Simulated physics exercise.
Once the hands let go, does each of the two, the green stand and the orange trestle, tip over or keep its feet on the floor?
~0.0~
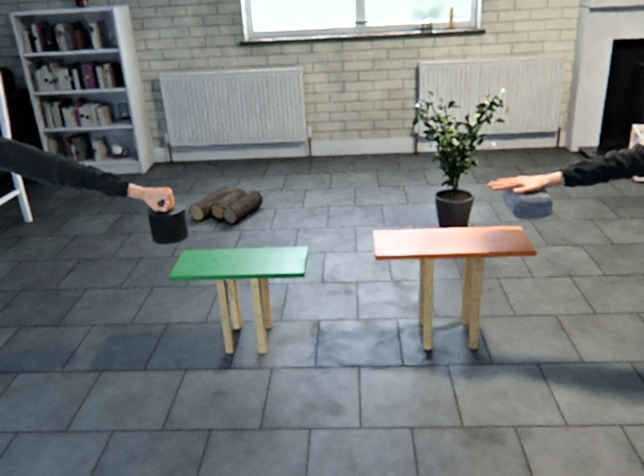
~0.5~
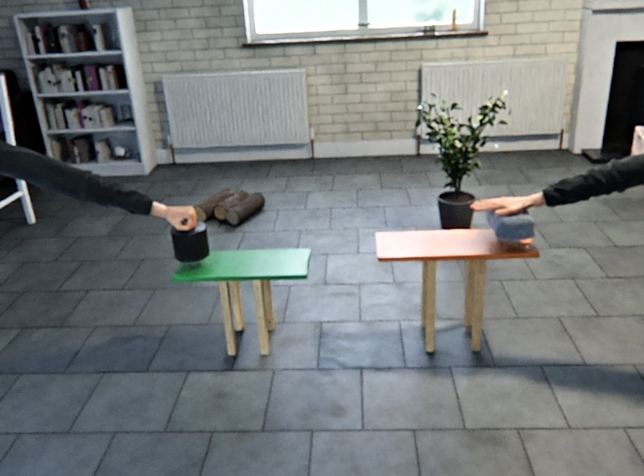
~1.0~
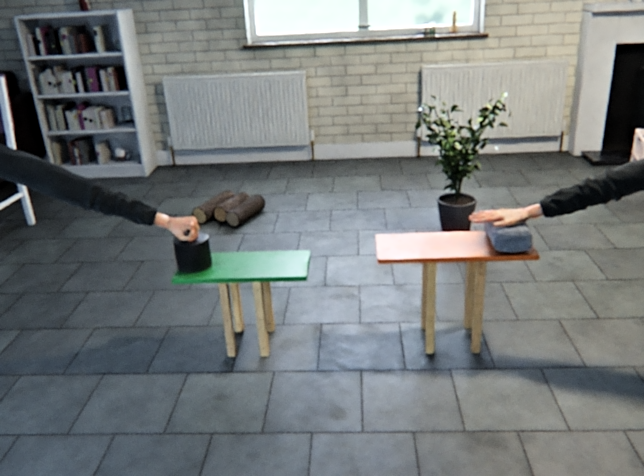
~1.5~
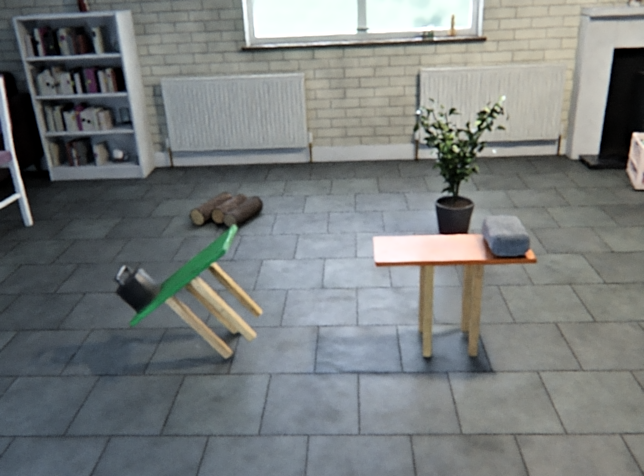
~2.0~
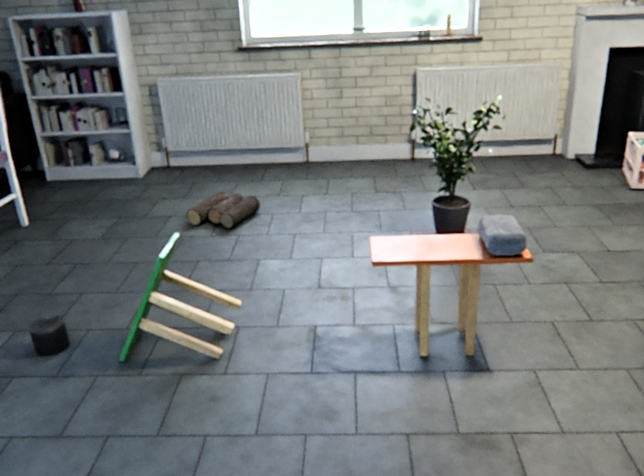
The green stand tips over to the left, while the orange trestle stays flat on its feet.
